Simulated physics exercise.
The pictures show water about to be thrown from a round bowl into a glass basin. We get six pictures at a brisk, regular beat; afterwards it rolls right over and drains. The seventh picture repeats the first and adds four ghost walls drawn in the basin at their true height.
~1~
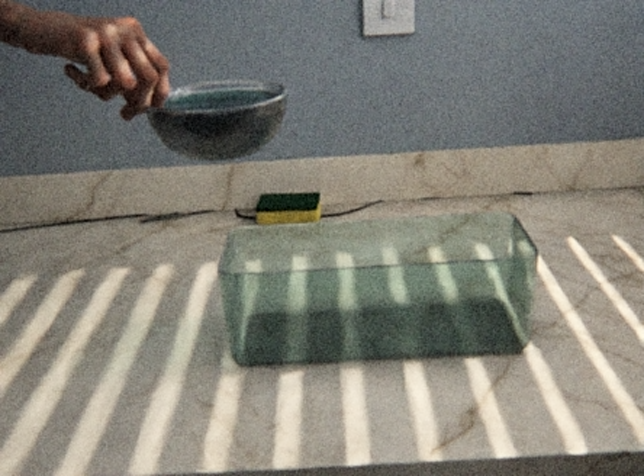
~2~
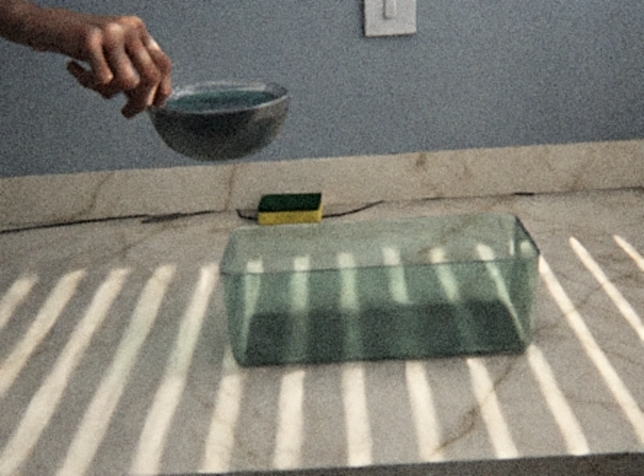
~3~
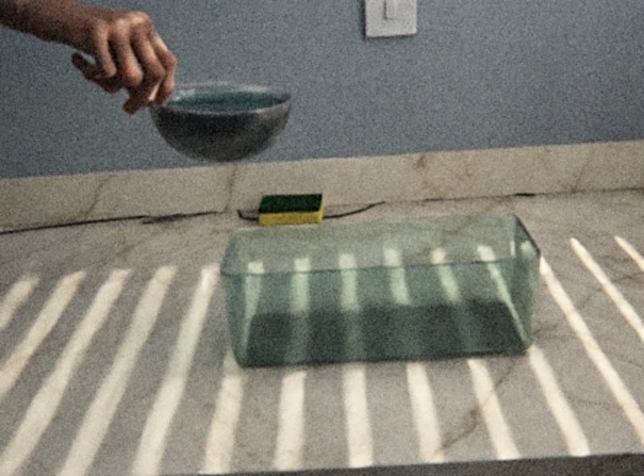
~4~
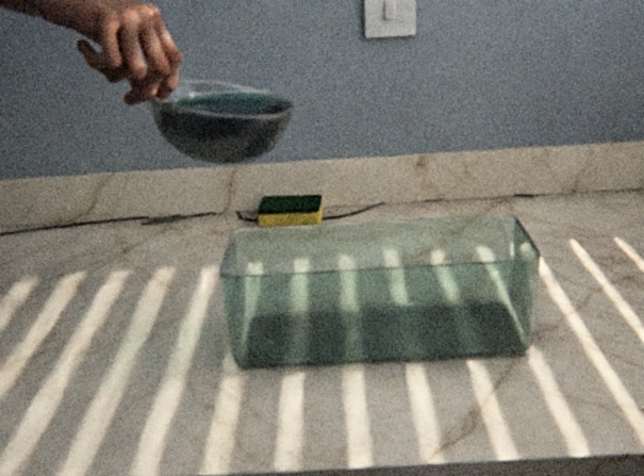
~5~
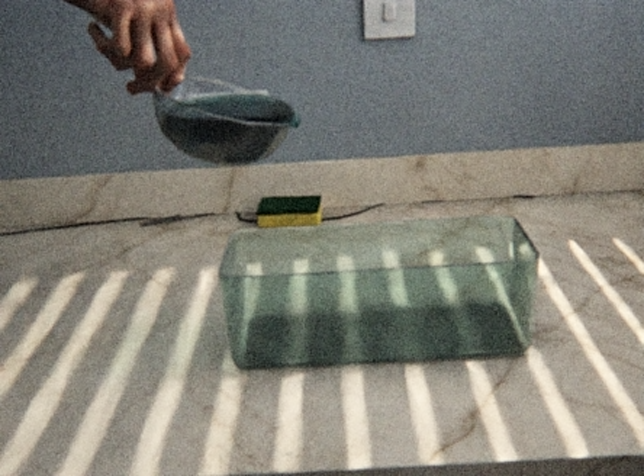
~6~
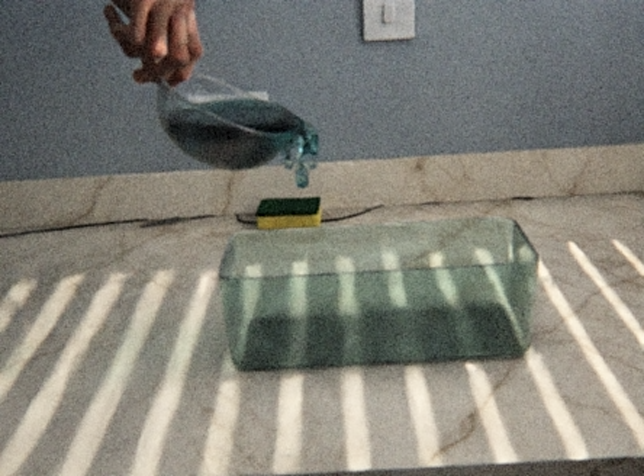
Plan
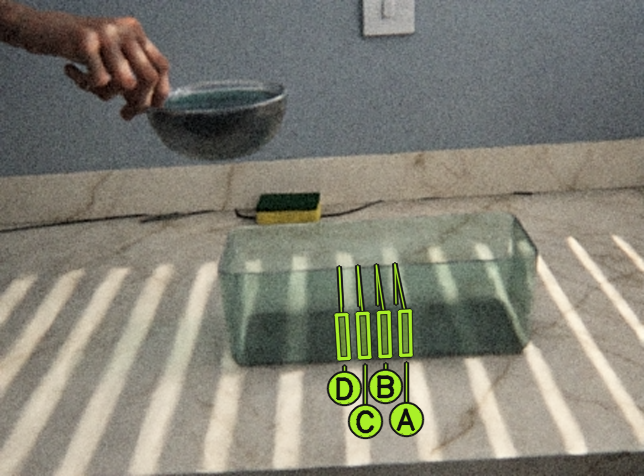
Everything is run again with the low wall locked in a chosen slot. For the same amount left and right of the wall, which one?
It is C.
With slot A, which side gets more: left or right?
The left one.
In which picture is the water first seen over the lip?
In picture 5.
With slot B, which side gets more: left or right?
More ends on the left.
On the marked copy, A at (406, 363); B at (385, 364); C at (365, 365); D at (344, 366).
With A, about 98 % ends left of the wall and 1 % right of it.
With B, about 84 % ends left of the wall and 15 % right of it.
With C, about 47 % ends left of the wall and 52 % right of it.
With D, about 25 % ends left of the wall and 74 % right of it.
